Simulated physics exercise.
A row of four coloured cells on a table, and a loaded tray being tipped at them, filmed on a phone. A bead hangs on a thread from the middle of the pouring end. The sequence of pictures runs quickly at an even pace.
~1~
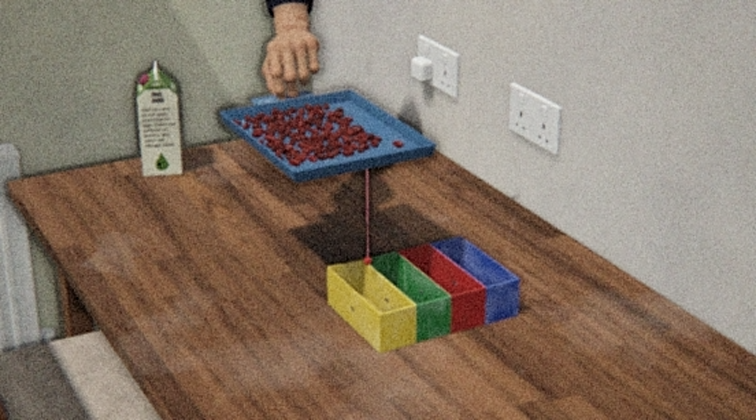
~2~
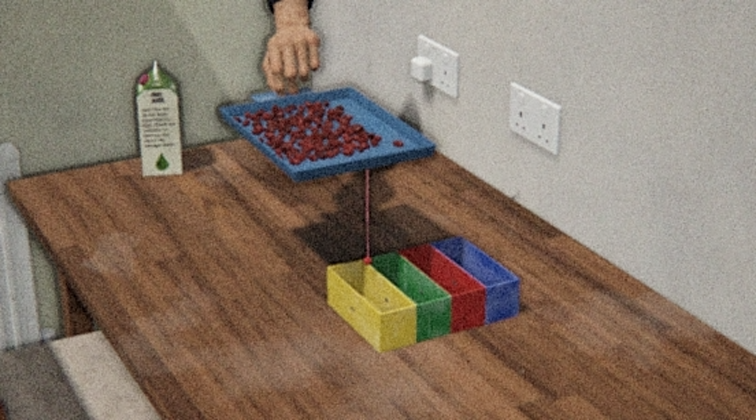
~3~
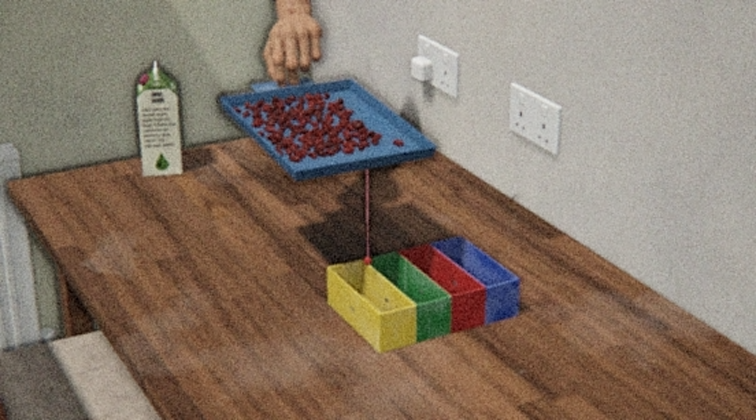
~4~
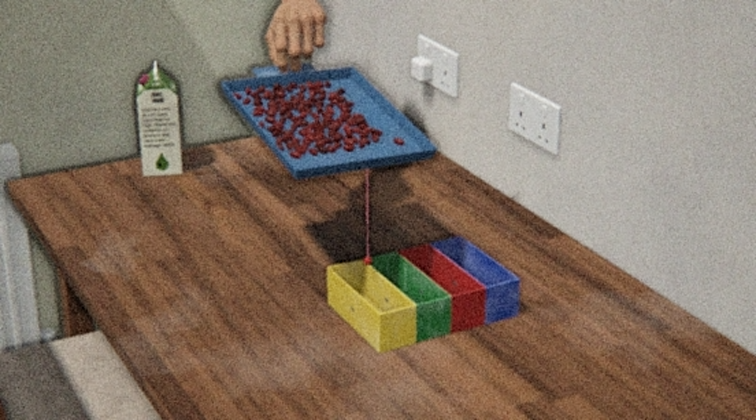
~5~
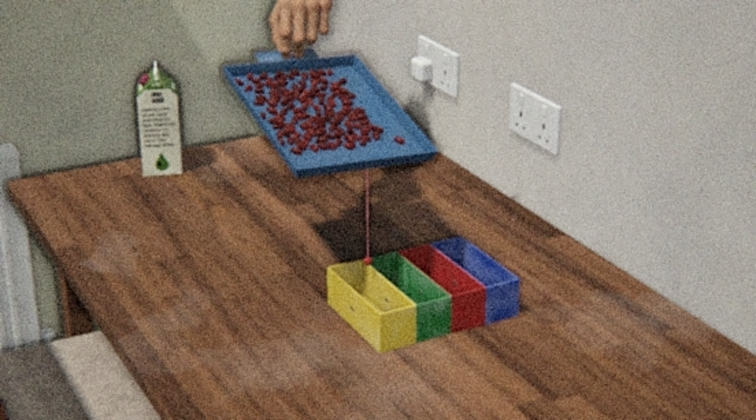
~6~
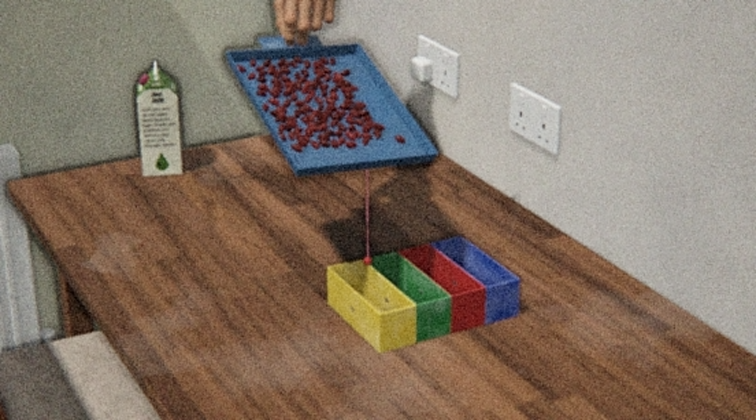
On a wooden table by a wall with sockets, a hand holds a blue tray of dark red beans near a row of yellow, green, red and blue cells. The hand steadily raises the back of the tray, tilting it more steeply toward its right corner, while the beans stay on it.
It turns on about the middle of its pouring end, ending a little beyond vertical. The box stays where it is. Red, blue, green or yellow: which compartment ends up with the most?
The red one.
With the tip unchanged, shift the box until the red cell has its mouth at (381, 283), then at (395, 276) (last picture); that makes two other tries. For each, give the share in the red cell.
First position: Some 20 %; second position: Some 20 %.
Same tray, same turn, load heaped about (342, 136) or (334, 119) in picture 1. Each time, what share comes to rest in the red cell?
About 40 % and 40 %.
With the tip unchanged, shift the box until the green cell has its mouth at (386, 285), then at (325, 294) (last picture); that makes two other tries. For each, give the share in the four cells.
Some 100 and then some 40 per cent.
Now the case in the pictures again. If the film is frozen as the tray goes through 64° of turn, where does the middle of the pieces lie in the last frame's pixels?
Around (385, 145).
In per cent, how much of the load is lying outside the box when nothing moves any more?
Around 10 in a hundred.
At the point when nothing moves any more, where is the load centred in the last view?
It settles centred around (425, 310).
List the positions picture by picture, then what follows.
The first frame shows corners of the pouring end at (296, 170) and (432, 144), level; middle of the load at (316, 136), kidney beans; bead on its thread at (368, 261); yellow cell at (397, 325); green cell at (433, 316); red cell at (468, 307); blue cell at (502, 298).
The second frame shows corners of the pouring end at (296, 170) and (433, 144), level; middle of the load at (316, 134).
The third frame shows corners of the pouring end at (297, 169) and (433, 146), tipped barely, lowest at the right corner; middle of the load at (317, 129).
The fourth frame shows corners of the pouring end at (298, 168) and (434, 148), tipped a little, lowest at the right corner; middle of the load at (317, 122).
The fifth frame shows corners of the pouring end at (299, 167) and (434, 150), tipped clearly, lowest at the right corner; middle of the load at (319, 115).
The sixth frame shows corners of the pouring end at (300, 166) and (434, 152), tipped clearly, lowest at the right corner; middle of the load at (321, 108); yellow cell at (397, 325); green cell at (433, 316); red cell at (468, 307); blue cell at (502, 298).
Soon after the last picture, tray tipped steeply; nearly all on the tray; a small part falling or outside the box.
A little later, tray tipped past a quarter turn; about a quarter on the tray; about a quarter in the red cell; a small part in the green cell; a small part in the yellow cell; a small part in the blue cell; about a quarter falling or outside the box.
Later still, tray tipped past a quarter turn; about a third in the red cell; about a quarter in the green cell; about a quarter in the yellow cell; a small part in the blue cell; a small part falling or outside the box.
At rest, tray tipped past a quarter turn; about a third in the red cell; about a quarter in the green cell; about a quarter in the yellow cell; a small part in the blue cell; a small part outside the box.
